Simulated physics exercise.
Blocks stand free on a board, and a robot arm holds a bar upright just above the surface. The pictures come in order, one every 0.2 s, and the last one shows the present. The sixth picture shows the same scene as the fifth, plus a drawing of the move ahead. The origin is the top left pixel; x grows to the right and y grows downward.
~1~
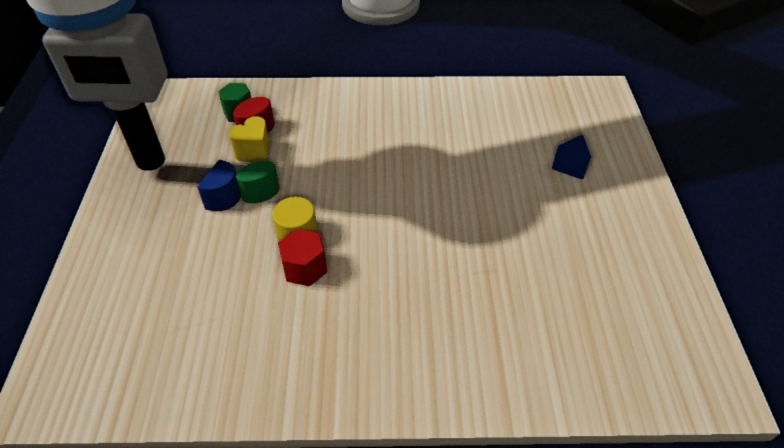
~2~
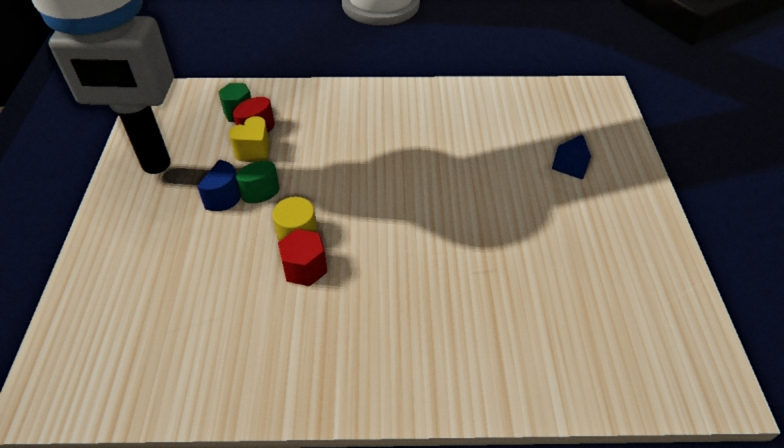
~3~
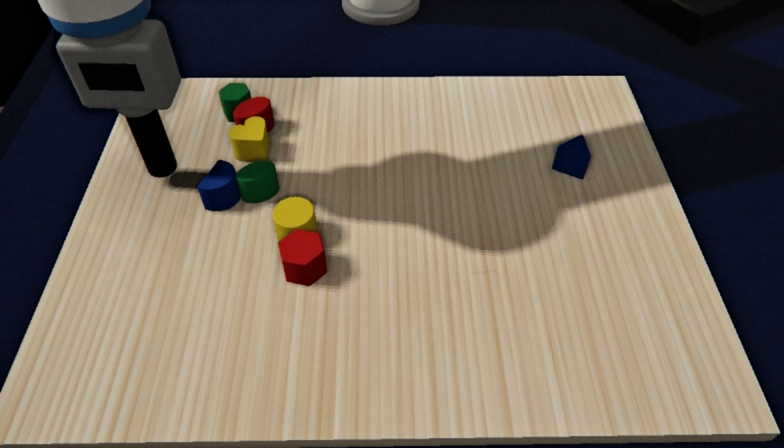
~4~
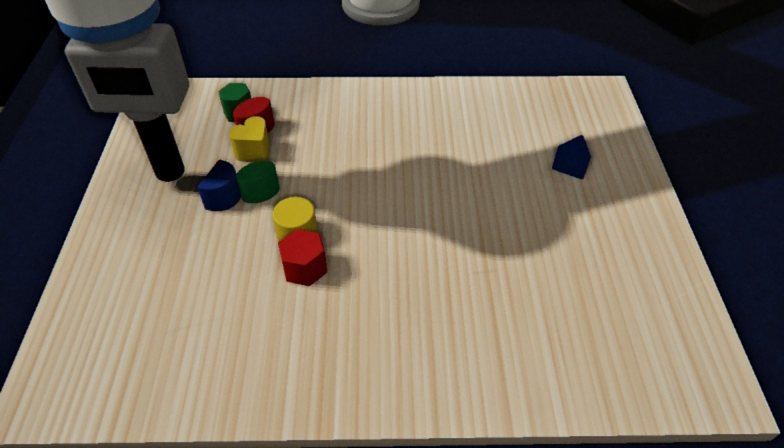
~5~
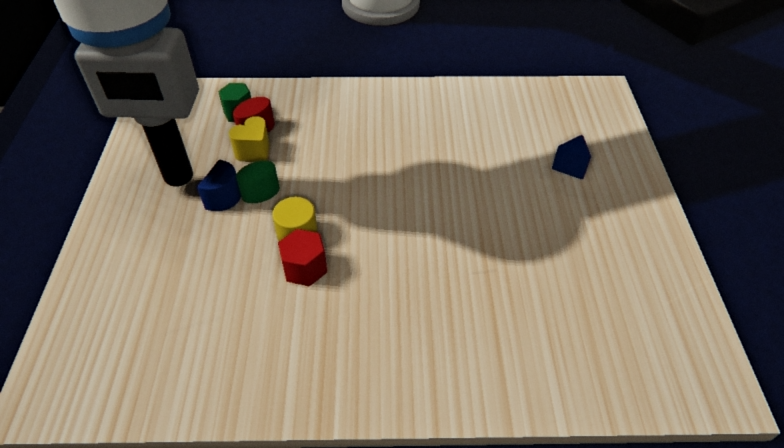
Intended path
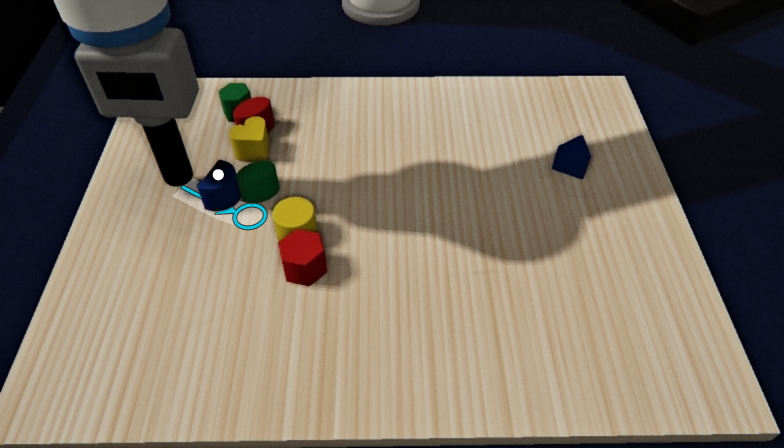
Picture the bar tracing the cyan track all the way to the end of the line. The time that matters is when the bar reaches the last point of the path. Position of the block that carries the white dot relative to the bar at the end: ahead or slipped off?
I believe the block that carries the white dot keeps its place ahead of the bar.
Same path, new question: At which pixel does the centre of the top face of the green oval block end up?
Expect it around (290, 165).
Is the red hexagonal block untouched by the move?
I believe so.
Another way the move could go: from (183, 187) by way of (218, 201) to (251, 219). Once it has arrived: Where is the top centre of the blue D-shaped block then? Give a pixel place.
Expect it around (274, 190).
The drawn path runs from (183, 187) through (214, 203) to (250, 216); the dot is on the blue D-shaped block.
What follows on the original path. Halfway along, bar at (211, 194); blue D-shaped block at (235, 180), turned 20° anticlockwise; green oval block at (269, 168), turned 15° anticlockwise.
At the end, bar at (248, 207); blue D-shaped block at (273, 188), turned 40° anticlockwise; green oval block at (290, 165), turned 70° anticlockwise; yellow circular block not moved; red hexagonal block not moved.
